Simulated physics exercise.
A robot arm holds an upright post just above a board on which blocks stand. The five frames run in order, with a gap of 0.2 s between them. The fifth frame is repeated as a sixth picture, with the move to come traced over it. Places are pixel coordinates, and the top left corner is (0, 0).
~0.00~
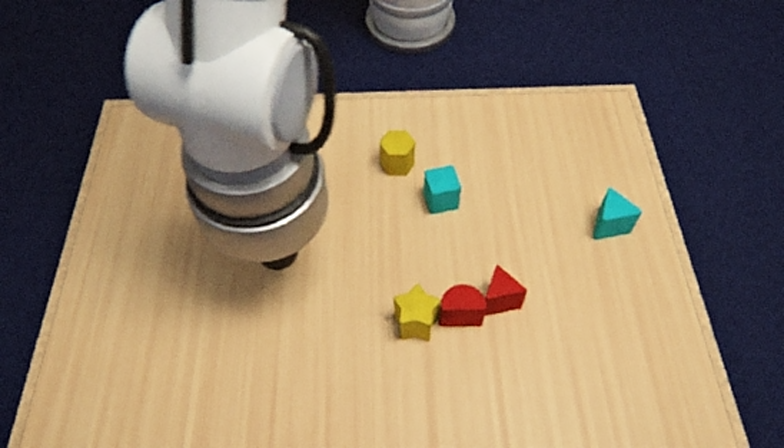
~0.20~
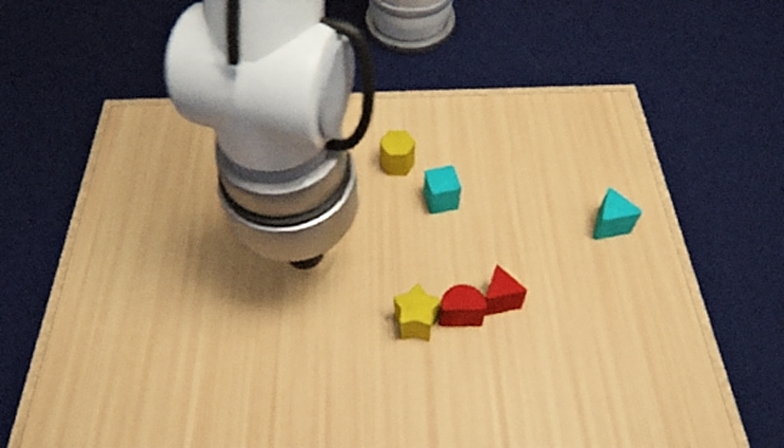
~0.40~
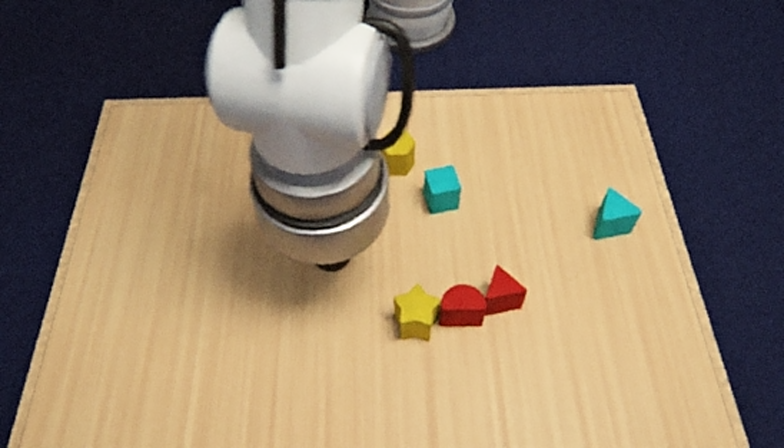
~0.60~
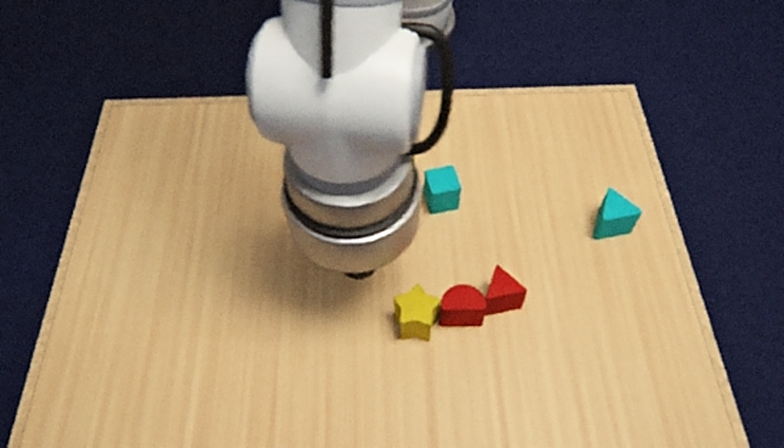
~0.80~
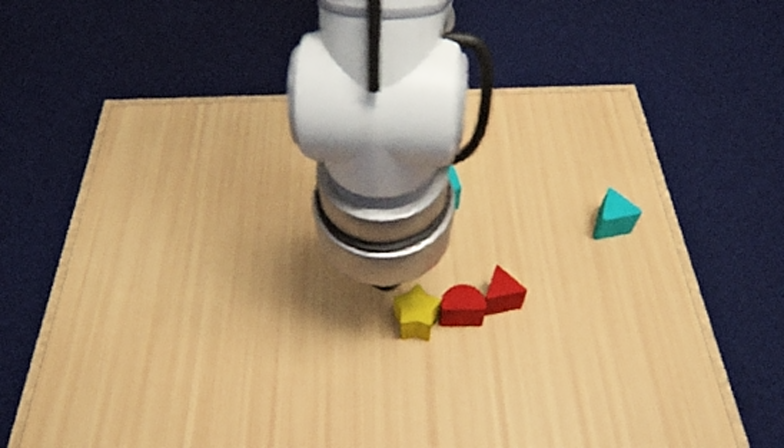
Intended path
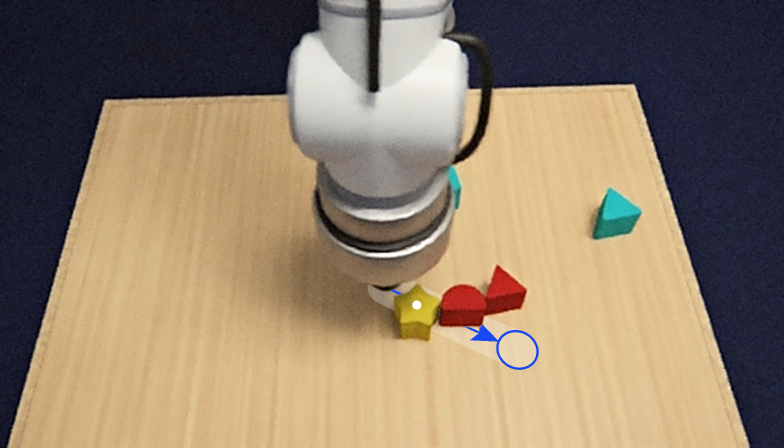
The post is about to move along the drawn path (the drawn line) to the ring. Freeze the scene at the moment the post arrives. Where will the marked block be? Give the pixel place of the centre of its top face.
I'd say the marked block ends with its top centre at (440, 335).
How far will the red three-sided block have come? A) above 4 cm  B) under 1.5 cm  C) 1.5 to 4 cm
I choose B.
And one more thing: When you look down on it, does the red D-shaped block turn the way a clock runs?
Going by the path, no.
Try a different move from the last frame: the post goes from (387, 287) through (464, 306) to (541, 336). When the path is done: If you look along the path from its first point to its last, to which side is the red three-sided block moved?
Left.
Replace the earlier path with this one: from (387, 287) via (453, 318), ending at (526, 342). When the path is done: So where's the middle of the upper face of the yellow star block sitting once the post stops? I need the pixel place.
The centre of its top will be at (438, 331).
Path on the board, from (387, 287) to (517, 350); the dot is on the yellow star block.
What follows on the original path. One third of the way, post at (429, 296); yellow star block at (431, 325), turned 30° clockwise; red D-shaped block at (467, 304), turned 25° anticlockwise.
Two thirds of the way, post at (475, 318); yellow star block at (440, 335), turned 70° clockwise; red D-shaped block at (514, 321), turned 45° anticlockwise; red three-sided block at (513, 281), turned 40° anticlockwise.
At the end, post at (522, 338); yellow star block at (440, 335), turned 70° clockwise; red D-shaped block at (561, 333), turned 80° anticlockwise; red three-sided block at (513, 281), turned 40° anticlockwise.
